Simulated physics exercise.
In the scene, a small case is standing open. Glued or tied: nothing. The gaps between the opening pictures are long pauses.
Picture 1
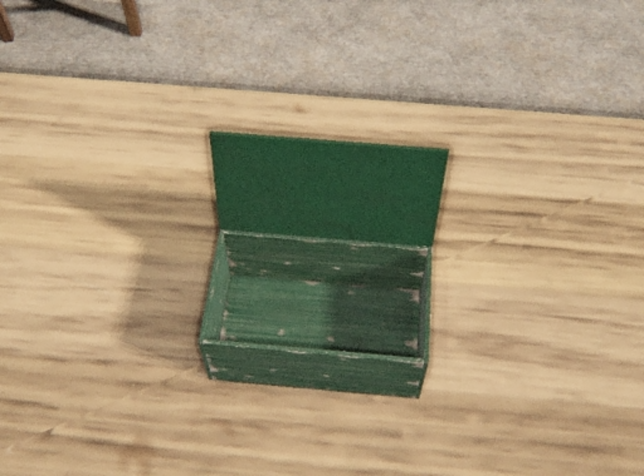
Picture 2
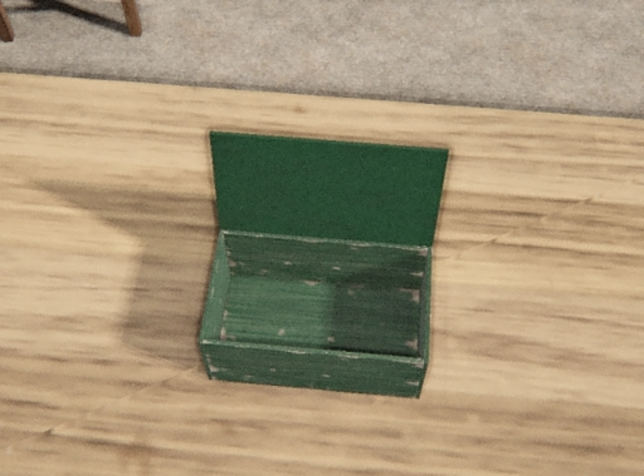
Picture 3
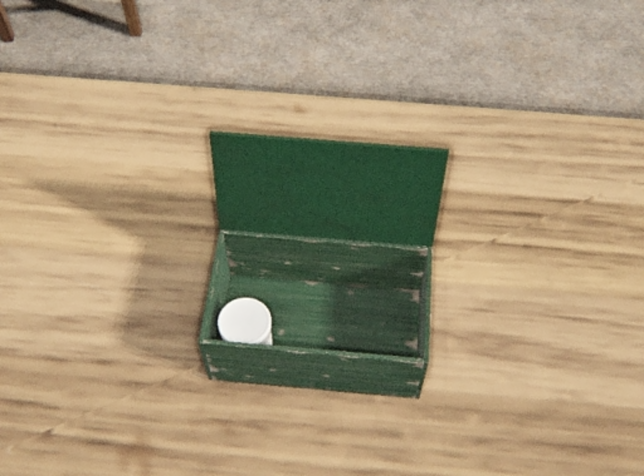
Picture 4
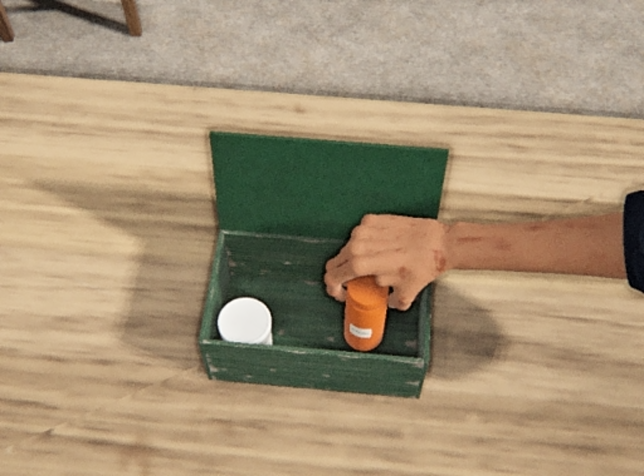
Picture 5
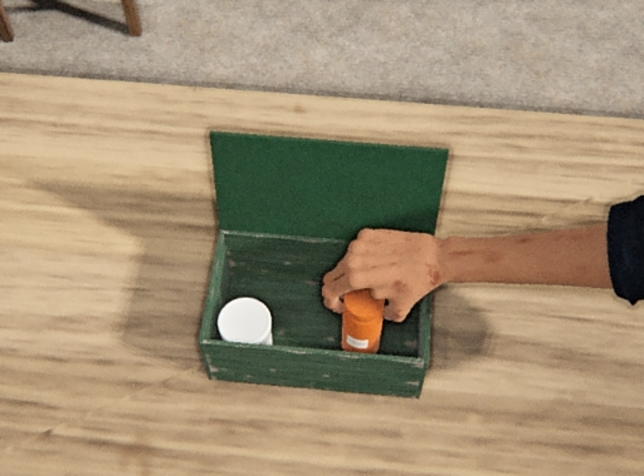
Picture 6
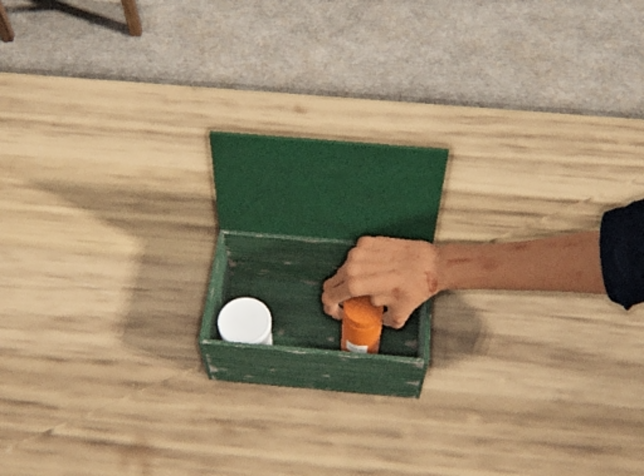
A green box stood open and empty on a wooden surface until a white tin appeared in its left side, and then a hand from the right lowered an orange container into the right side.
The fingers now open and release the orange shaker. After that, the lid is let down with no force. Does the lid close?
No.
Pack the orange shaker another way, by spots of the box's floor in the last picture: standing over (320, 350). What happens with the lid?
Result: Lid remains raised.
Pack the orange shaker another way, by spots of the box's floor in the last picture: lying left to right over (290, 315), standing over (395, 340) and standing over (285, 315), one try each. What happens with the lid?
Well, first time it goes down fine, second time it won't go down, and third time it won't go down.
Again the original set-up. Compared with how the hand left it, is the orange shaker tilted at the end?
At the finish it holds its orientation.
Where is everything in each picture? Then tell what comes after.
The last thing is not in view yet, in the first frame.
The last thing is not in view yet, in the second frame.
The last thing is not in view yet; white tin (247, 336), in the third frame.
On its way; orange shaker (365, 311); white tin (247, 336), in the fourth frame.
On its way; orange shaker (362, 322); white tin (247, 336), in the fifth frame.
In place under the hand; orange shaker (362, 328); white tin (247, 336), in the sixth frame.
Then, 1.40 s on from there, lid 72° above the rim.
Then, 1.90 s on from there, lid 41° above the rim.
In the end, lid 13° above the rim; both unmoved. At the end, from the last picture's camera, orange shaker near (361, 329).
